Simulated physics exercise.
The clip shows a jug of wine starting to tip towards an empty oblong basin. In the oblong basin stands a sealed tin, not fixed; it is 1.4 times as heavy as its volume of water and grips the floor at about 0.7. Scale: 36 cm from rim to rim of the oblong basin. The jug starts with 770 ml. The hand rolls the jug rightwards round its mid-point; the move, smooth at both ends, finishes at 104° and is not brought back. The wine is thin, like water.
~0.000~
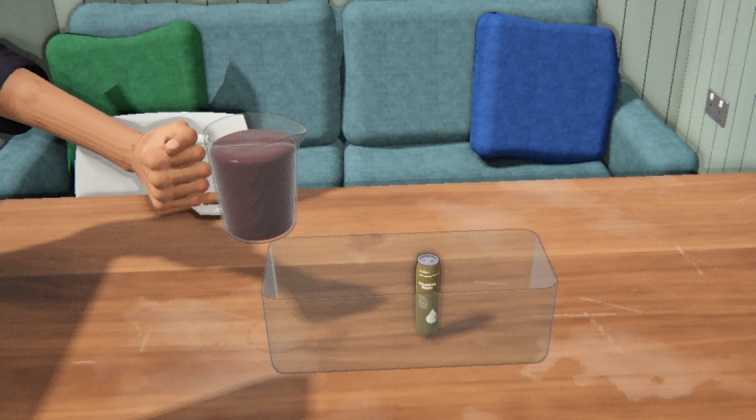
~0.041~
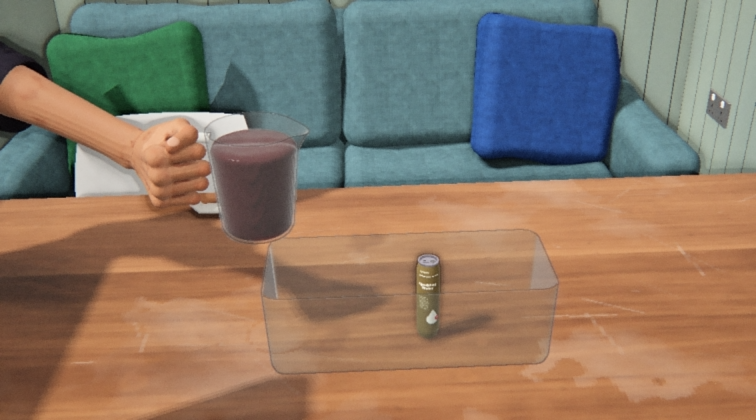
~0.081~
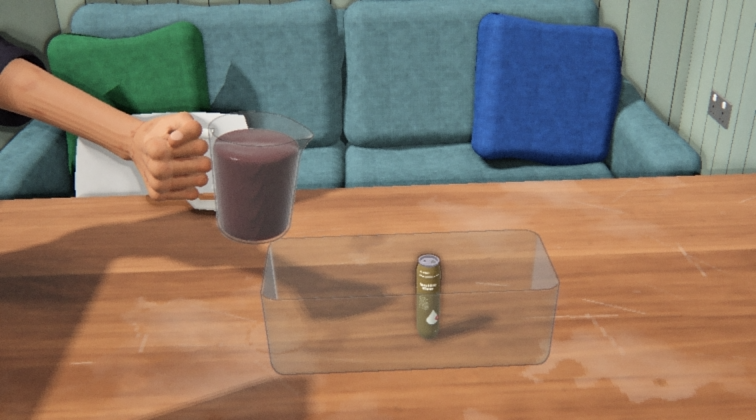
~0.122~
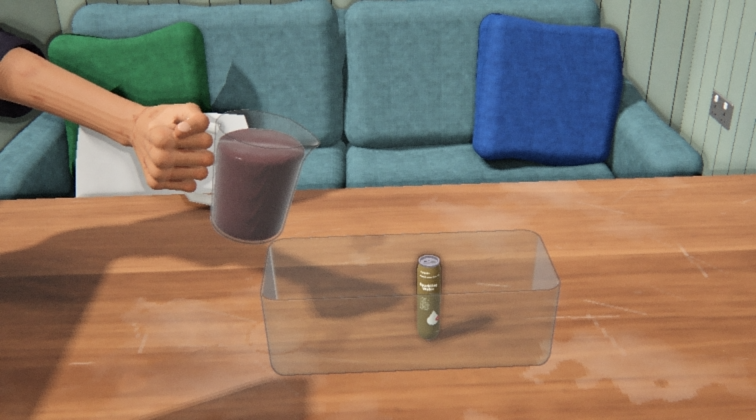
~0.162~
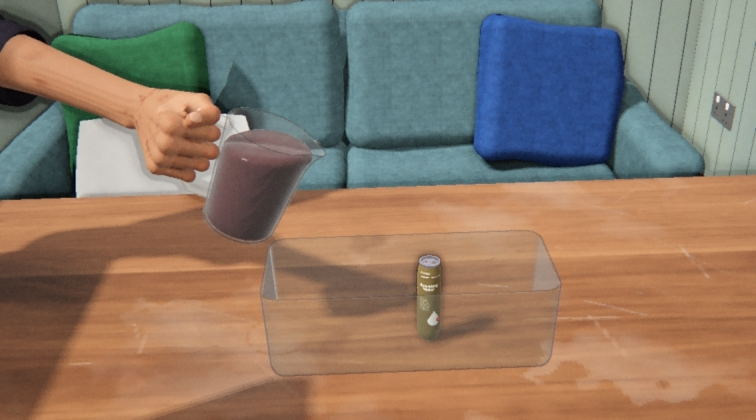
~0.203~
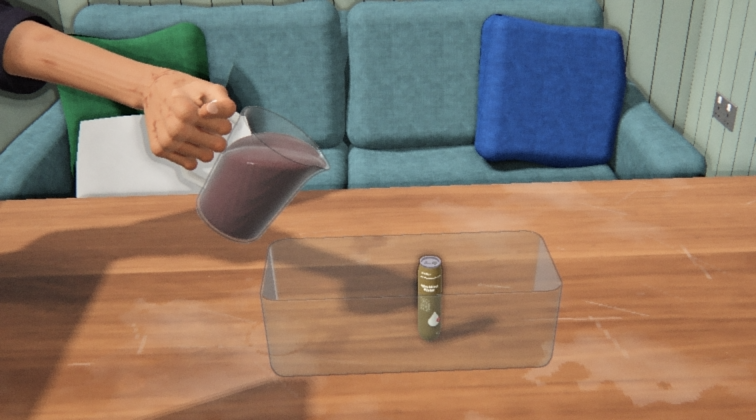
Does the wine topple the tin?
The tin stays up.
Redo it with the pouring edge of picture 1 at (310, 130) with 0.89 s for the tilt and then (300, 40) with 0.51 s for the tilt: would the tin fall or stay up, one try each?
First it stays up; then it topples.
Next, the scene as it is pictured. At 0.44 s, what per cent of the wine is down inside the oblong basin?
Near 22 in a hundred.
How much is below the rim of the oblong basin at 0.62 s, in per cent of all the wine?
Near 70 in a hundred.
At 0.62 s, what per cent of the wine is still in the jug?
Some 16 per cent.
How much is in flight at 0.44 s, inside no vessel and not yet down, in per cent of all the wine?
Near 24 in a hundred.
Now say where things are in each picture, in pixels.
In the first picture, it leans 0°; its right rim is at (308, 128); the wine meets the walls at (210, 144) and (297, 141); the oblong basin's rim runs from (266, 269) to (547, 258); the tin's top is at (428, 263).
In the second picture, it leans 2°; its right rim is at (309, 130); the wine meets the walls at (211, 143) and (297, 142).
In the third picture, it leans 6°; its right rim is at (314, 134); the wine meets the walls at (213, 140) and (299, 144).
In the fourth picture, it leans 14°; its right rim is at (320, 142); the wine meets the walls at (218, 138) and (306, 147).
In the fifth picture, it leans 24°; its right rim is at (326, 153); the wine meets the walls at (219, 154) and (312, 149).
In the sixth picture, it leans 36°; its right rim is at (331, 166); the wine meets the walls at (215, 166) and (322, 155).
Then, 0.44 s in, the tilt is 100° and 54 per cent is still to pour; the tin stands where it began.
Then, 0.62 s in, the tilt is 104° and 16 per cent is still to pour; the tin stands where it began.
Then, 0.81 s in, the tilt is 104° and 3 per cent is still to pour; the tin stands where it began.
Then, 1.01 s in, the tilt is 104° and 0 per cent is still to pour; the tin stands where it began.
Finally, the tin stands where it began.
